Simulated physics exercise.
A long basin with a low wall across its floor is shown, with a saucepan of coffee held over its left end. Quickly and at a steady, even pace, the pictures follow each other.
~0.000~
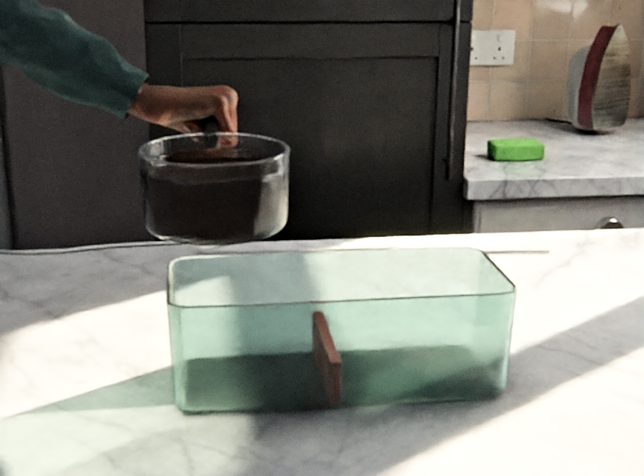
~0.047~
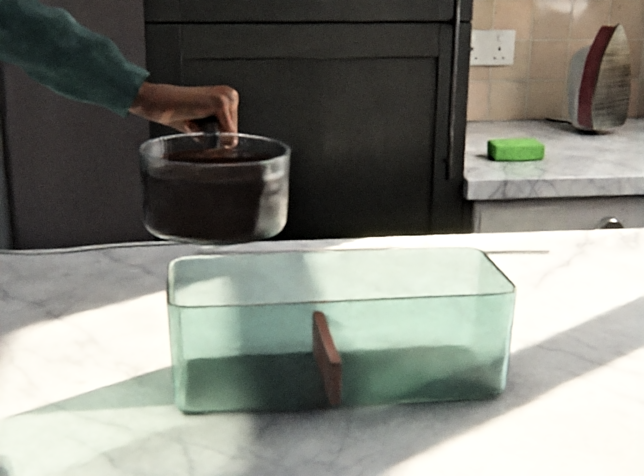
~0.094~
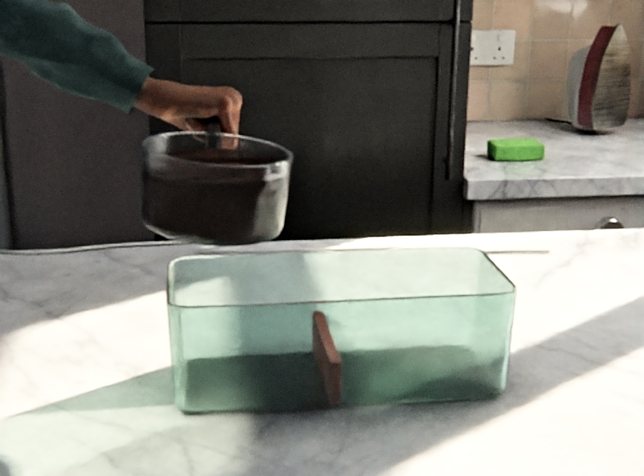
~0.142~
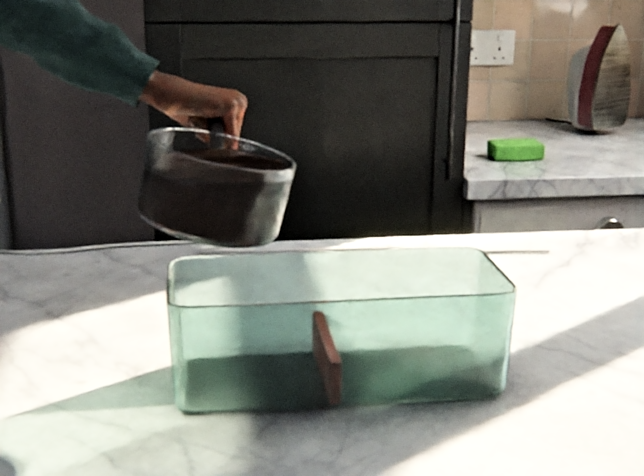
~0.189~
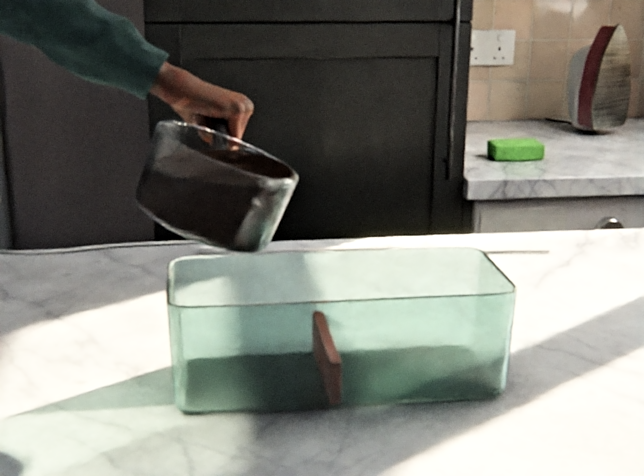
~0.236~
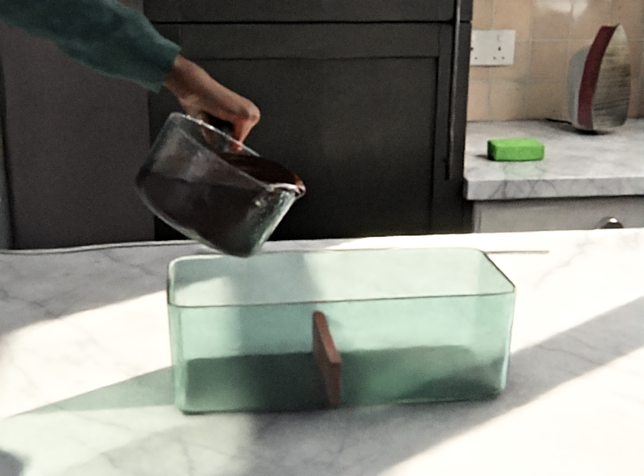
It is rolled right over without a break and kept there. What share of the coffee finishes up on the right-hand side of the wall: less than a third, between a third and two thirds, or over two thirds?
Looks to me like the right side of the wall gets at least a third but no more than two thirds.
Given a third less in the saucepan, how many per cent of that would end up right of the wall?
Estimated share: Close to 35 per cent.
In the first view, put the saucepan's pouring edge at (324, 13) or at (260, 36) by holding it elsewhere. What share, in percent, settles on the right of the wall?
You'd get 85 percent from the first and 55 percent from the second.
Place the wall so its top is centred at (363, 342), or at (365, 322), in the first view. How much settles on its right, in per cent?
Near 20 % and 5 %.
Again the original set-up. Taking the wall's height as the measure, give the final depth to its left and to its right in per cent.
Left: 40 %. Right: 40 %.
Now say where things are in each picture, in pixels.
It leans 0°; its right rim is at (287, 149); the coffee meets the walls at (143, 165) and (285, 162); the long basin's rim runs from (169, 283) to (498, 270); the wall's top is at (326, 336), in the first frame.
It leans 1°; its right rim is at (288, 151); the coffee meets the walls at (144, 164) and (285, 162), in the second frame.
It leans 6°; its right rim is at (291, 156); the coffee meets the walls at (145, 163) and (287, 164), in the third frame.
It leans 13°; its right rim is at (294, 165); the coffee meets the walls at (148, 163) and (290, 165), in the fourth frame.
It leans 22°; its right rim is at (296, 178); the coffee meets the walls at (146, 166) and (295, 168), in the fifth frame.
It leans 33°; its right rim is at (295, 192); the coffee meets the walls at (143, 167) and (294, 182); 3 per cent is over the edge, in the sixth frame.
After 0.50 s the tilt is 94° and 31 per cent is still to pour, 10 is left of the wall and 32 right of it.
After 0.70 s the tilt is 103° and 7 per cent is still to pour, 36 is left of the wall and 53 right of it.
After 0.90 s the tilt is 103° and 1 per cent is still to pour, 44 is left of the wall and 53 right of it.
After 1.12 s the tilt is 103° and 0 per cent is still to pour, 46 is left of the wall and 53 right of it.
In the end 46 per cent lies left of the wall, 53 right of it and 1 outside.
